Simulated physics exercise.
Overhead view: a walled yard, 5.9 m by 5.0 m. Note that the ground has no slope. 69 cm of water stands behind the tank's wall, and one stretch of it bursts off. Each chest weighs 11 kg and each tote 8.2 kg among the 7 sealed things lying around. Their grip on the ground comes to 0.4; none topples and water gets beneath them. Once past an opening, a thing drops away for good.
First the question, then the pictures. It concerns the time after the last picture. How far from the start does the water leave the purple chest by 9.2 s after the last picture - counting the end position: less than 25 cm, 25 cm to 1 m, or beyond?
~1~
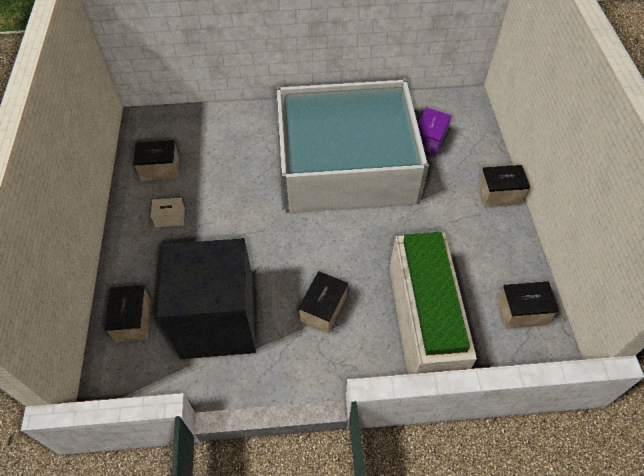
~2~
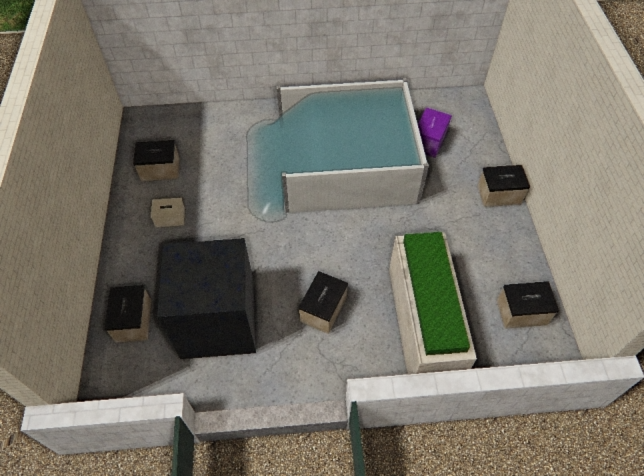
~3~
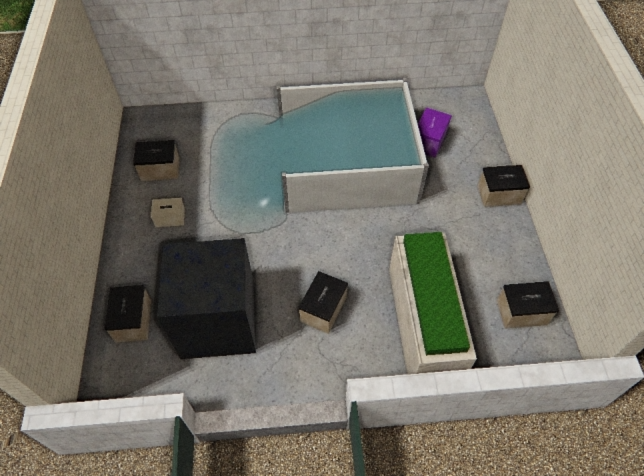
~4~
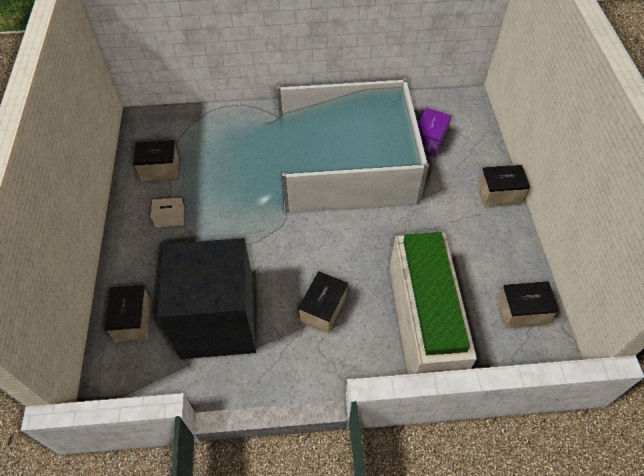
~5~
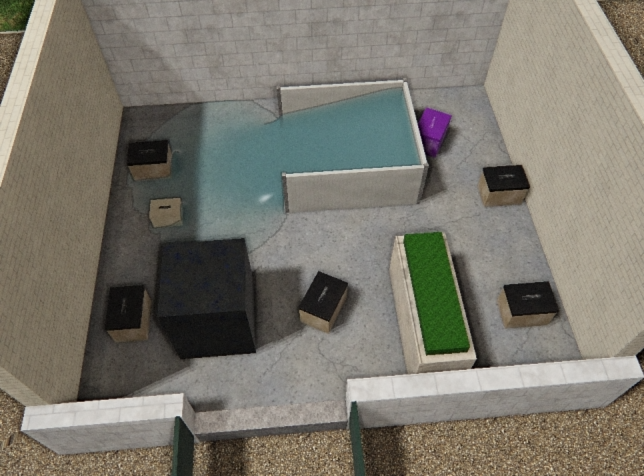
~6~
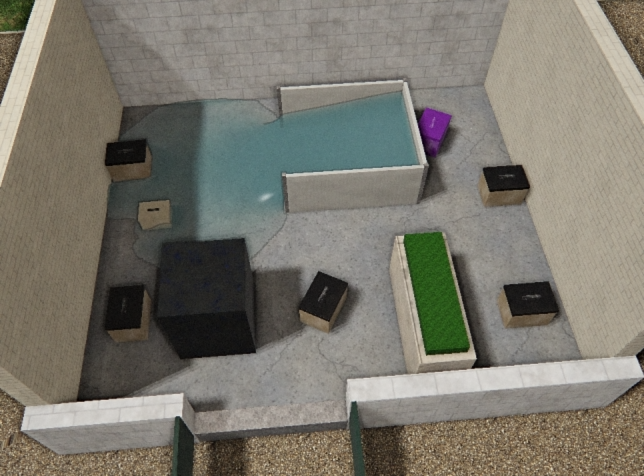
I'd say the purple chest doesn't really move.
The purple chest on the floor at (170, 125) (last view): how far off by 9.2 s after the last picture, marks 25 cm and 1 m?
From that spot, it is pushed far off.
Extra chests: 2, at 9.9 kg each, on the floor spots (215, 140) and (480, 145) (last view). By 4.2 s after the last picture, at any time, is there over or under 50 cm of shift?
So that's across the line and then behind the line.
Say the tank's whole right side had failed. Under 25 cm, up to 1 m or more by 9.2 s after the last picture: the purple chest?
Well, the purple chest goes a long way then.
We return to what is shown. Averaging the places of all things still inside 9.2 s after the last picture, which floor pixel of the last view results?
Around (368, 277).
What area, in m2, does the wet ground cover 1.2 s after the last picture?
Somewhere about 13 m2, give or take.
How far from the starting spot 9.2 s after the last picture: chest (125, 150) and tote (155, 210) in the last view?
First one: 140 cm; second one: Gone out.
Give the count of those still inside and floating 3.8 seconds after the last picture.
My tally comes to 2.
Then, 1.2 s after the last picture the purple chest is near (433, 123), 0.0 m from its start, aground; 0 of 7 are out; 2 afloat.
Then, 3.8 s after the last picture the purple chest is near (433, 123), 0.0 m from its start, aground; 0 of 7 are out; 2 afloat.
Then, 6.2 s after the last picture the purple chest is near (433, 123), 0.0 m from its start, aground; 0 of 7 are out; 5 afloat.
Then, 9.2 s after the last picture the purple chest is near (433, 123), 0.0 m from its start, aground; 1 of 7 are out; 5 afloat.
